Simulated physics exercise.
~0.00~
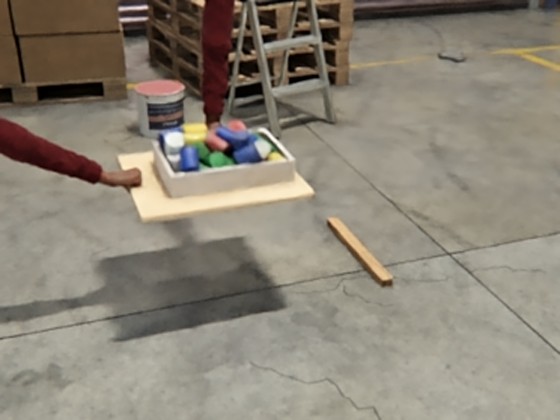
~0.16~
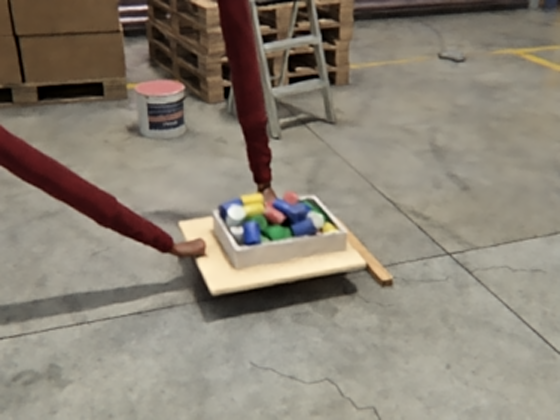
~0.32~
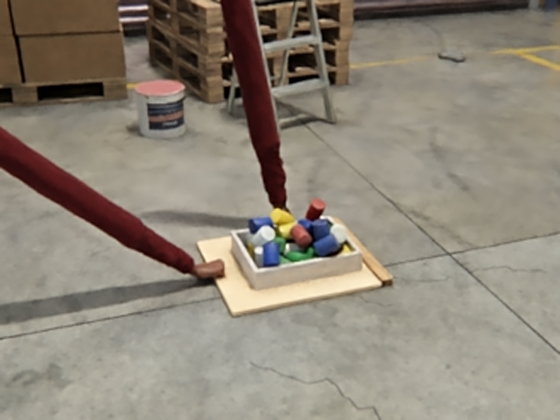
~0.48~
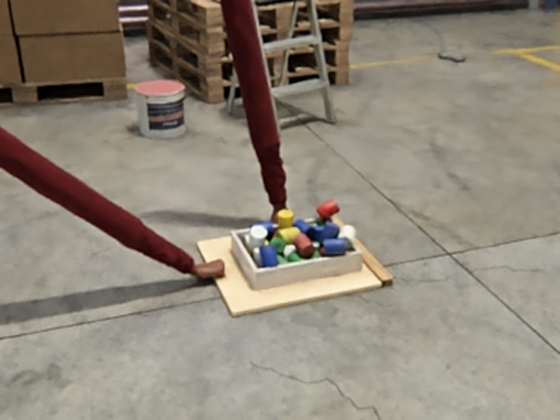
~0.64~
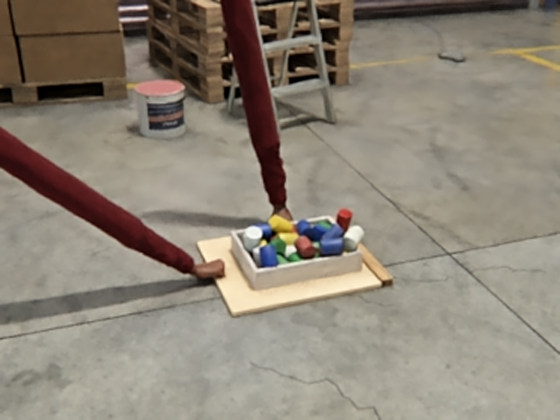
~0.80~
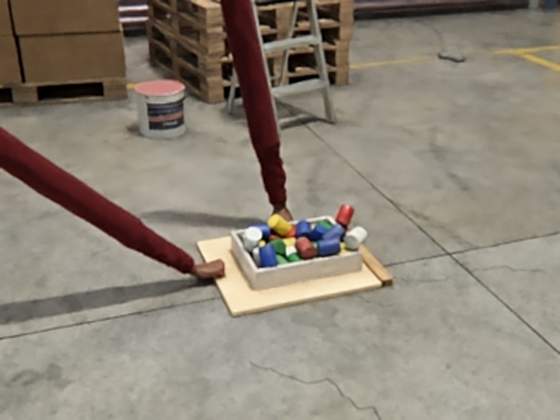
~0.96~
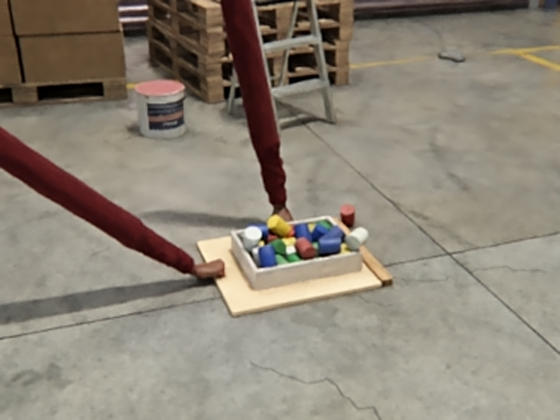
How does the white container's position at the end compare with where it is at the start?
It starts held up in the air, over to the left near the bucket. By the end it is lower and further right, resting with the board on the floor against the batten.
A board lowered by two hands meets a batten, and jars tumble toward the container's right.
